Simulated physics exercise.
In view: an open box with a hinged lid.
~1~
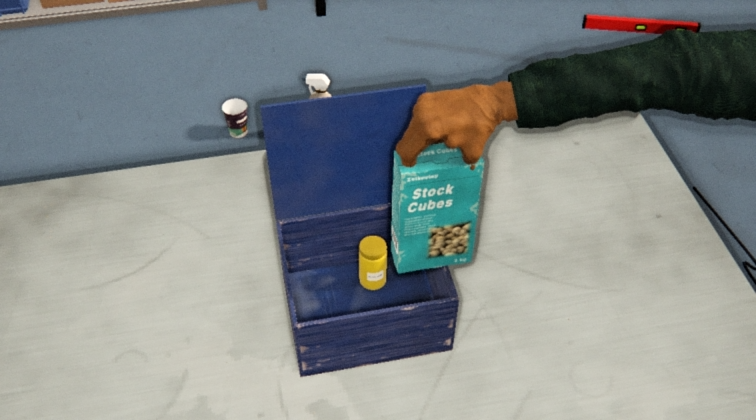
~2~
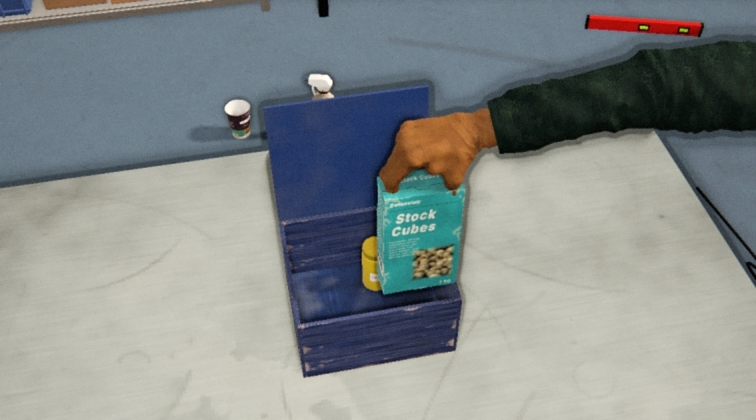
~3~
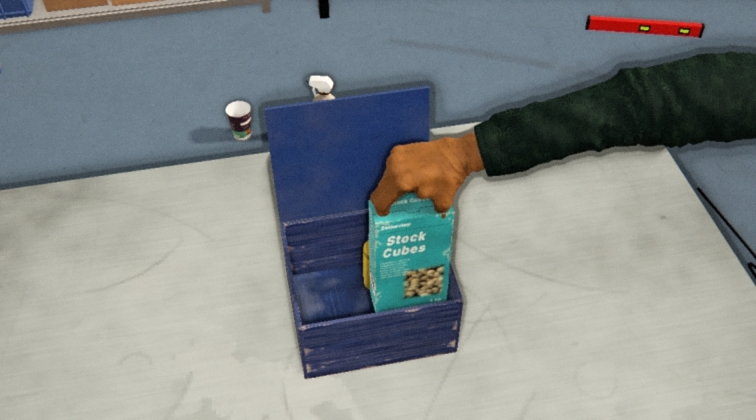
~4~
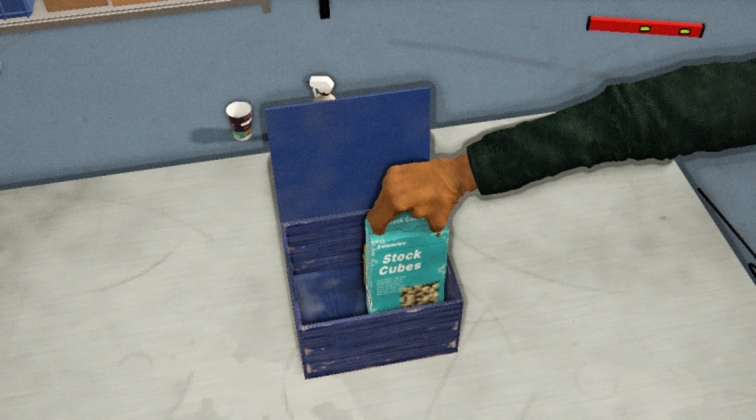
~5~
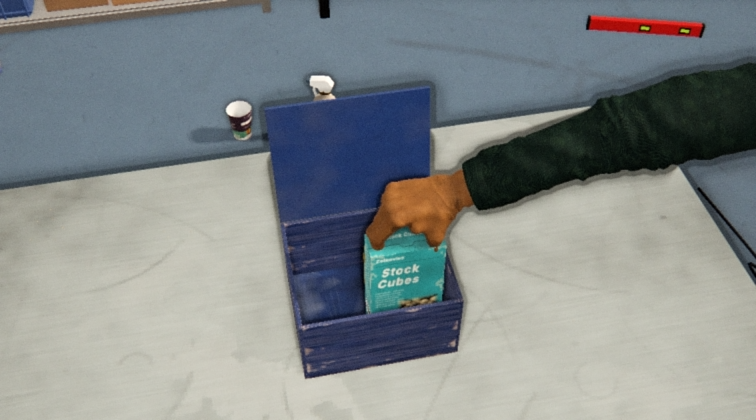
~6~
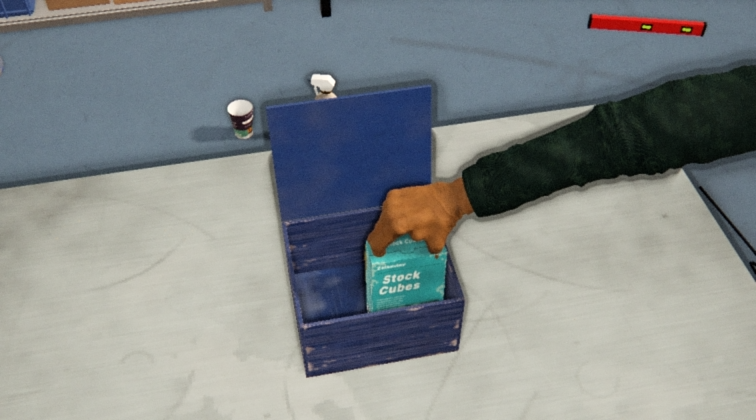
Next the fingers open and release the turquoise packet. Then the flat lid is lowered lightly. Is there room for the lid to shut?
The lid will not close.
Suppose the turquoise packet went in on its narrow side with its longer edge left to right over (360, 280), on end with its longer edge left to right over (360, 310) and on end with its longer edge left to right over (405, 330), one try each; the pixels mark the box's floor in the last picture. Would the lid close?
In the first case it closes; in the second case it is held up; in the third case it stays ajar.
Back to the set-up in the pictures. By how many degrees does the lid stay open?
About 30°.
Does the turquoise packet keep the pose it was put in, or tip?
It stays as placed.
Then, 1.30 s after the last picture, lid 80° above the rim.
Then, 1.70 s after the last picture, lid 47° above the rim.
At rest, lid 31° above the rim; both in place. Seen from the same camera at the end, turquoise packet near (405, 289).
